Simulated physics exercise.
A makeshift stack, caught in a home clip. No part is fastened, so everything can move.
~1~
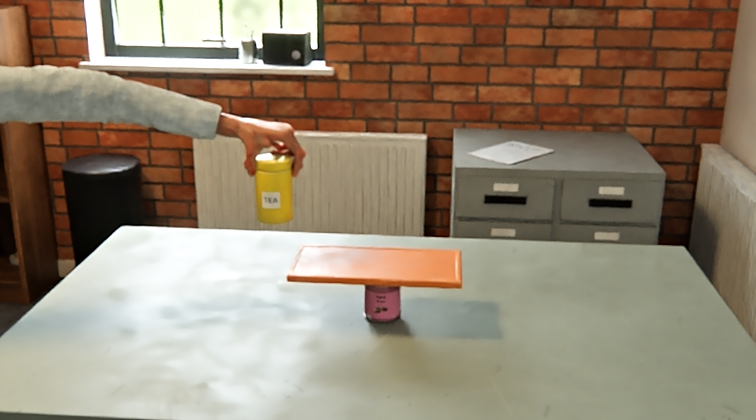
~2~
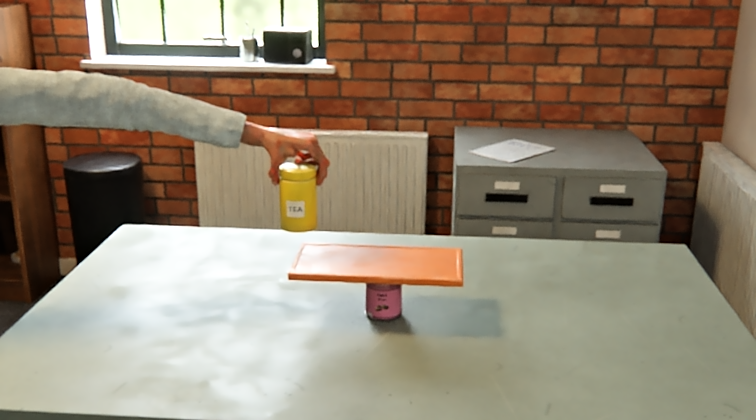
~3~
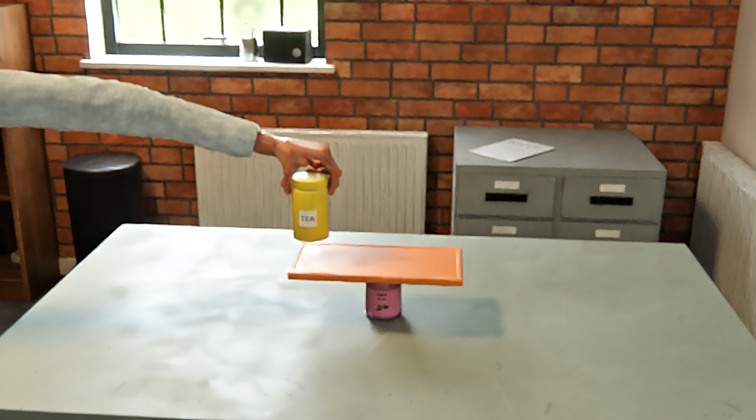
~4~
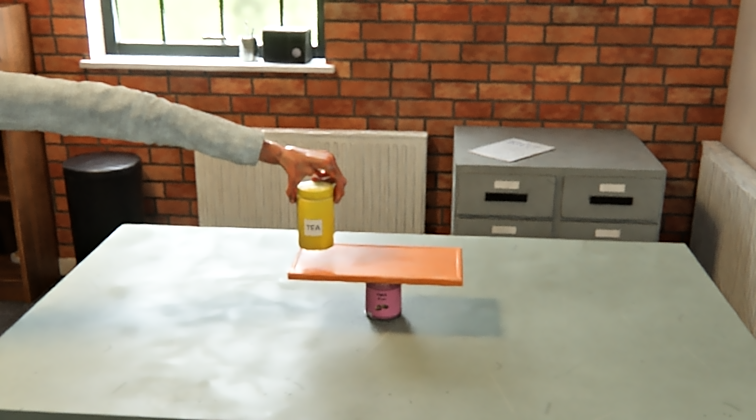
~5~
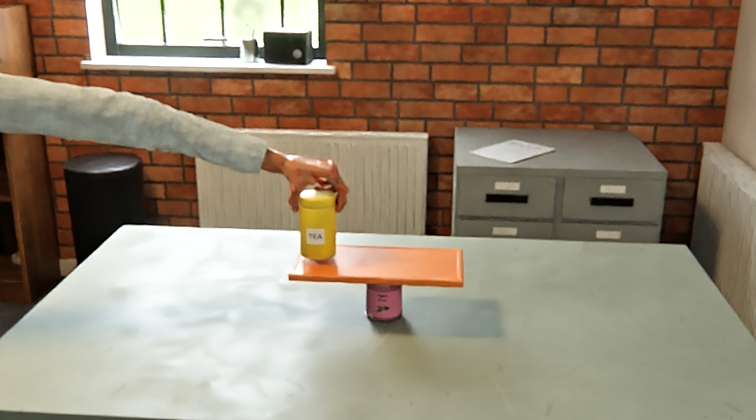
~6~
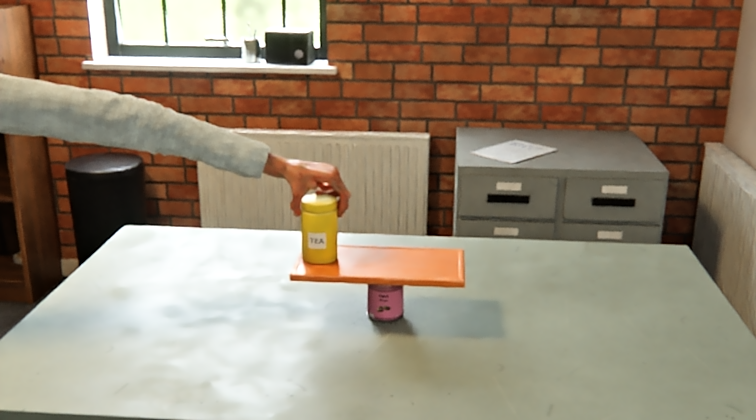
An arm in a pale grey-blue sleeve reaches in from the left over a pale table, seen from the front and slightly above in a brick-walled room with a window and grey drawers. An orange board lies across a small pink tin near the middle. The hand carries a yellow jar labelled tea rightward and down, setting it on the board's left end and keeping hold, while the camera stays still.
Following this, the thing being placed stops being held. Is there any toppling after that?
Yes, there is toppling.
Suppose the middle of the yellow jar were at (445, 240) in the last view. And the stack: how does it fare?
Topples.
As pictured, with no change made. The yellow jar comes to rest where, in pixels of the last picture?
The object ends up somewhere around (263, 300).
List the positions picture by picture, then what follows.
The first picture shows on its way; yellow jar (274, 189); pink tin (383, 293).
The second picture shows on its way; yellow jar (298, 198); pink tin (384, 291).
The third picture shows on its way; yellow jar (310, 207); pink tin (383, 290).
The fourth picture shows on its way; yellow jar (316, 215); pink tin (383, 290).
The fifth picture shows on its way; yellow jar (318, 224); pink tin (384, 292).
The sixth picture shows in place under the hand; yellow jar (319, 229); pink tin (385, 292).
Then, 0.30 s after the last picture, yellow jar now fallen; orange lid tipped 40° from how it was.
Then, 0.40 s after the last picture, orange lid tipped 54° from how it was.
At rest, fallen, yellow jar; left askew, orange lid; pink tin in place. Seen from the same camera at the end, yellow jar near (264, 300). The stack gives way.
